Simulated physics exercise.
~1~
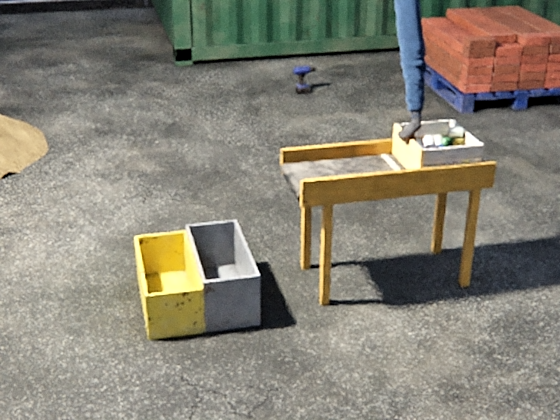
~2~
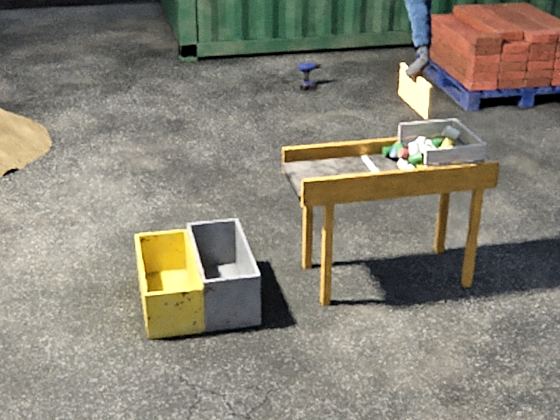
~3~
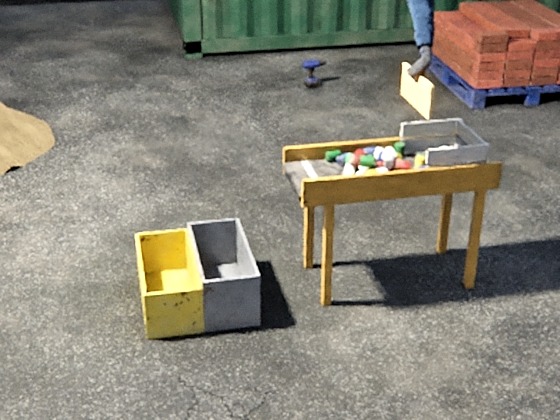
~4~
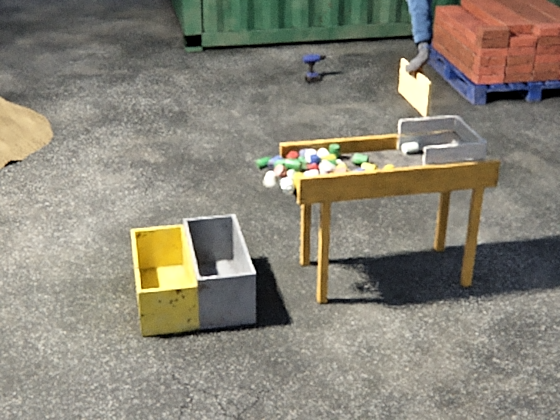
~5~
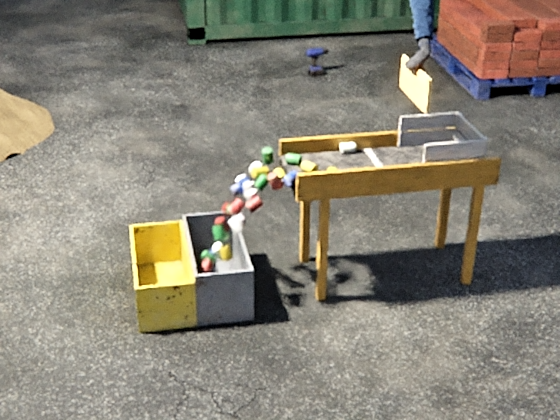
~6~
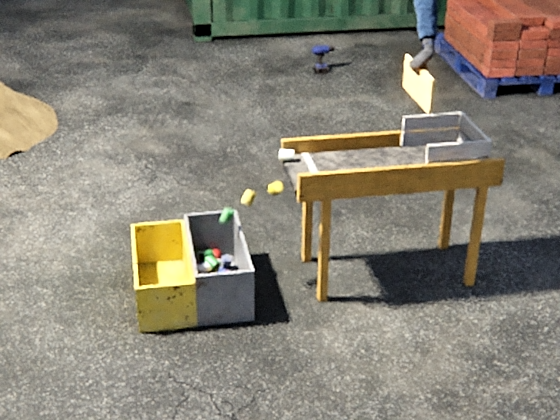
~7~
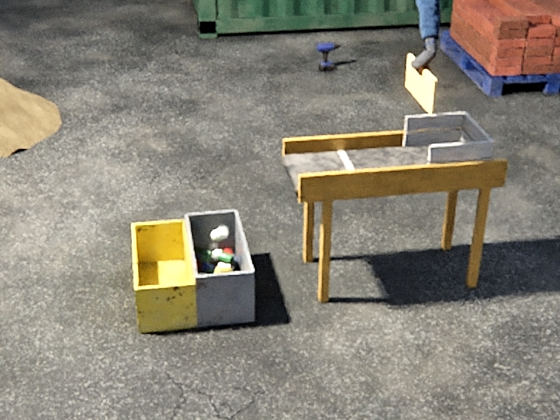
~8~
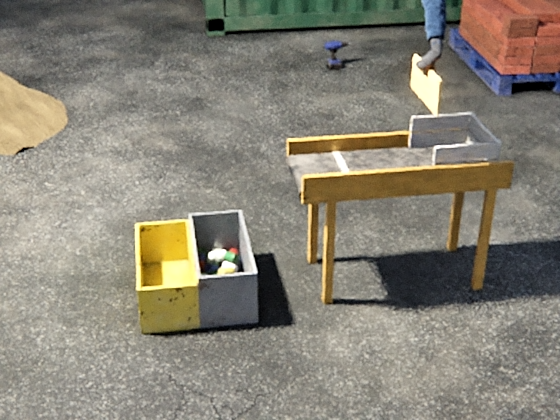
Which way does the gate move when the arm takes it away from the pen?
The gate moves up, lifted clear of the pen by the arm, which then holds it above the table.
Coloured jars riding a belt left from an open pen after an arm lifts its gate, all landing in the grey tub.
